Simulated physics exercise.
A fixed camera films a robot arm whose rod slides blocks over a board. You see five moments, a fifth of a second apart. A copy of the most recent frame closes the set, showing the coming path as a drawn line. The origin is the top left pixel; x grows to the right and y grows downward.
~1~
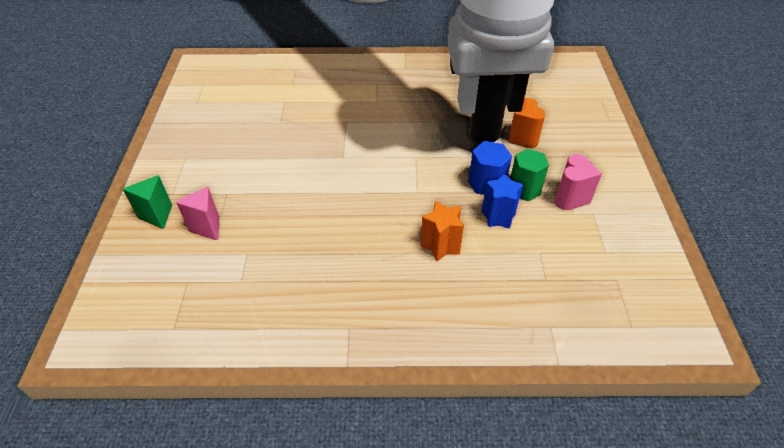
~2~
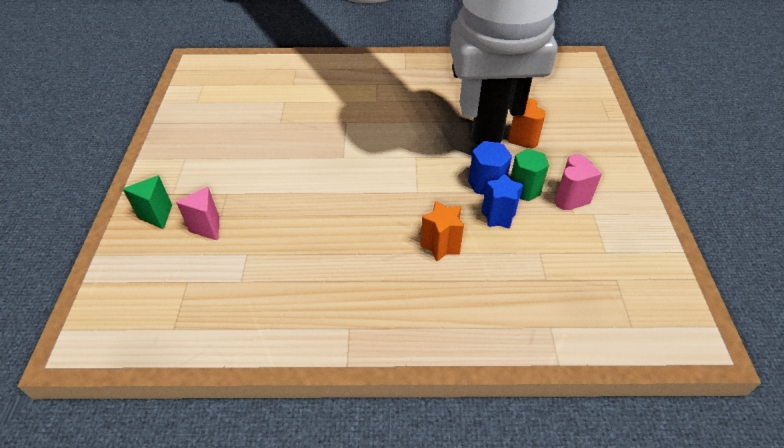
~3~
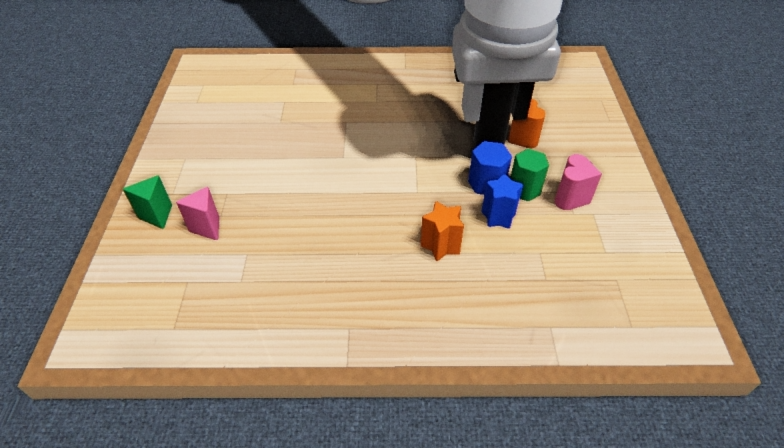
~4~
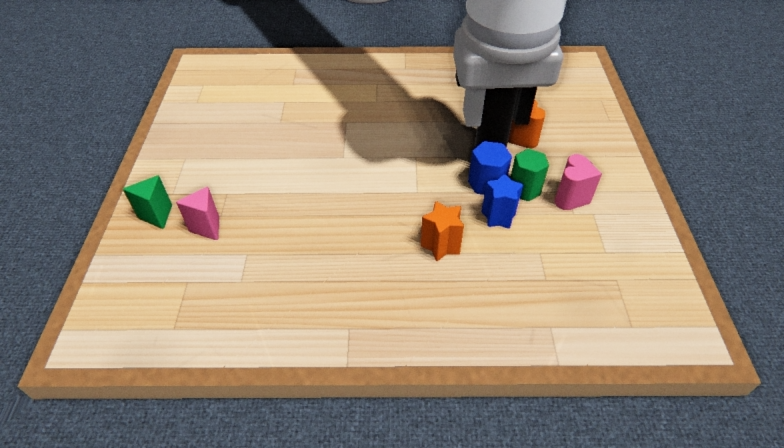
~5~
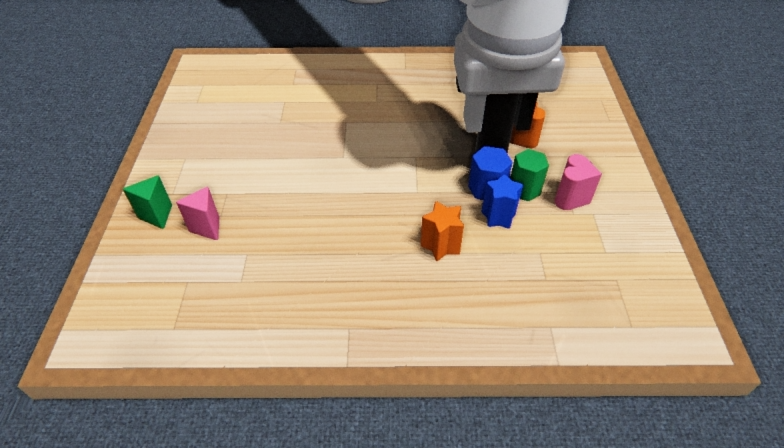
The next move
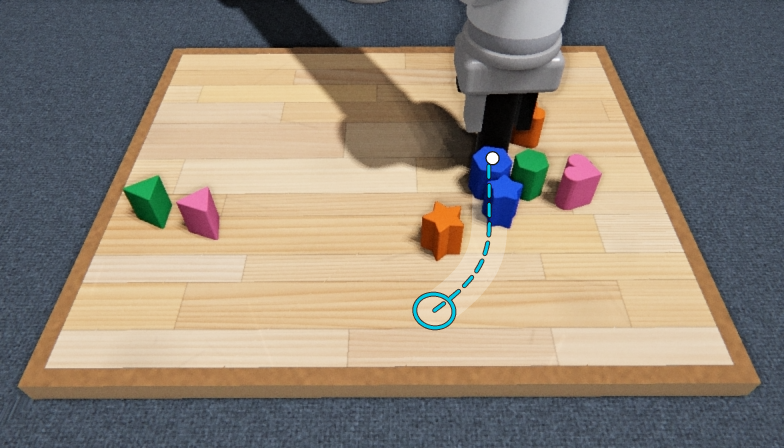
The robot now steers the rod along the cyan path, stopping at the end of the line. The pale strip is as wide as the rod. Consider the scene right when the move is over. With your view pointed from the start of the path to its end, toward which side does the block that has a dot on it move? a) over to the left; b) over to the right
That would be a.
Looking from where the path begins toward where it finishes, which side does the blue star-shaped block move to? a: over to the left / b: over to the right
a: Over to the left.
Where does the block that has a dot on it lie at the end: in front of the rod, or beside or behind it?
I predict the rod has moved past it.
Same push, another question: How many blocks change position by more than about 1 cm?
Shifted over 1 cm: Two.
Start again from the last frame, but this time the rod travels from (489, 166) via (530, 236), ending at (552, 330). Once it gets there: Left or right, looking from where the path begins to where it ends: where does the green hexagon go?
My answer: Left.
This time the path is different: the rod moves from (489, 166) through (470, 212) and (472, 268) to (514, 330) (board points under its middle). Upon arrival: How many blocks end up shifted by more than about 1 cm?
It should be three or more, as far as I can tell.
Path on the board, from (489, 166) over (489, 212) and (480, 264) to (434, 311); the dot is on the blue hexagon.
On the path given first. One third of the way, rod at (492, 199); blue hexagon at (496, 210); blue star-shaped block at (525, 230), turned 20° anticlockwise.
Two thirds of the way, rod at (483, 251); blue hexagon at (497, 268), turned 35° anticlockwise; blue star-shaped block at (538, 248), turned 55° anticlockwise.
At the end, rod at (436, 298); blue hexagon at (489, 296), turned 95° anticlockwise; blue star-shaped block at (538, 248), turned 55° anticlockwise; green hexagon in place.
